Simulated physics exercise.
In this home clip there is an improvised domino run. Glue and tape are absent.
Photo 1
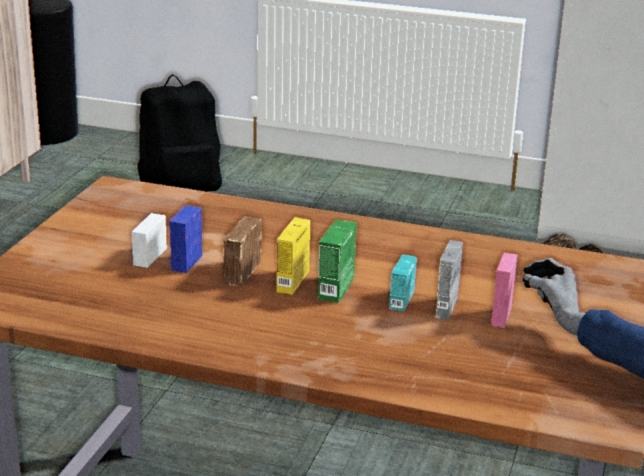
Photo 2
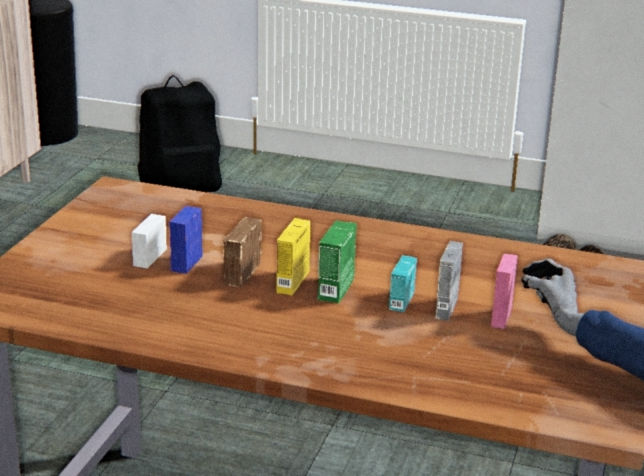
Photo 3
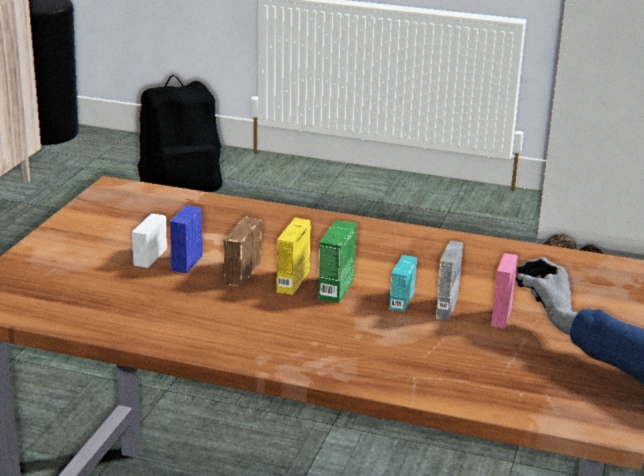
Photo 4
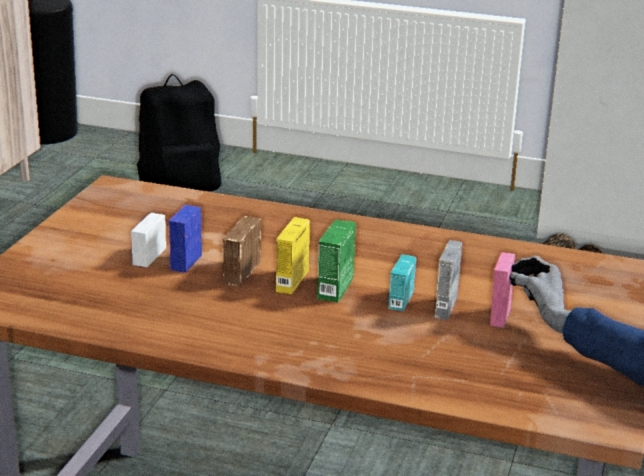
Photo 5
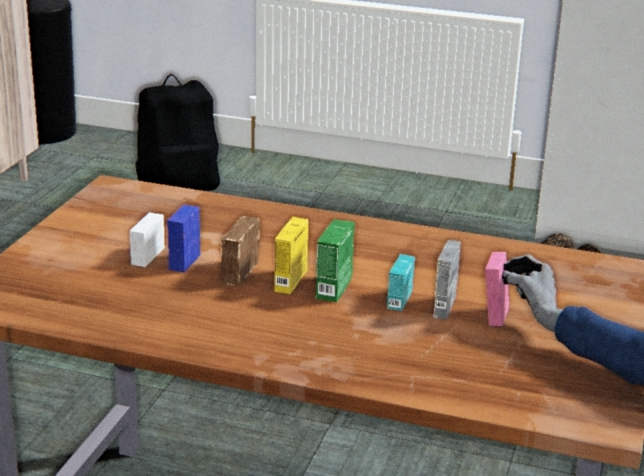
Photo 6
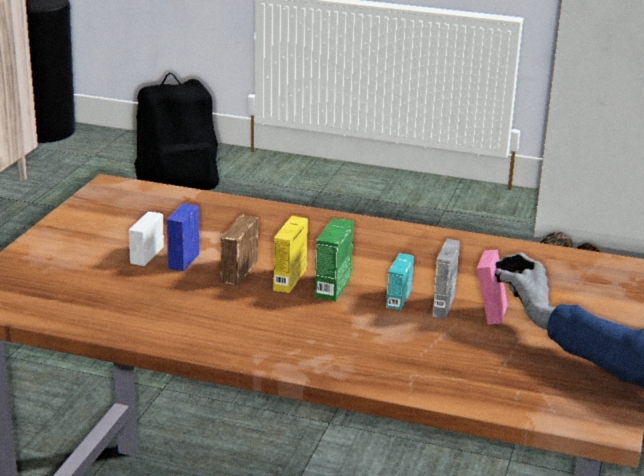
A gloved hand moved in from the right toward a row of colourful upright blocks on a wooden table, then pushed the pink one at the end, tilting it slightly left toward the grey one.
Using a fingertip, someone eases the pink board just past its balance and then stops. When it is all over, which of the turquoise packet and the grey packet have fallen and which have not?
At the end, the turquoise packet capsizes. The grey packet capsizes.
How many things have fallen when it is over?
3 altogether.
Then, 0.20 s on from there, pink board 49° over; grey packet turned 10° from how it was put near (440, 277).
Then, 0.30 s on from there, pink board 79° over; grey packet turned 31° from how it was put near (414, 274); turquoise packet turned 14° from how it was put near (395, 279).
Then, 0.40 s on from there, pink board 90° over; grey packet turned 54° from how it was put near (394, 274); turquoise packet turned 55° from how it was put near (380, 280).
Then, 0.50 s on from there, pink board 90° over; grey packet on its side near (385, 276); turquoise packet on its side near (370, 287).
In the end, toppled on the table, turquoise packet and grey packet; the other 4 unmoved. At the end, from the last picture's camera, turquoise packet near (370, 287), grey packet near (384, 276).
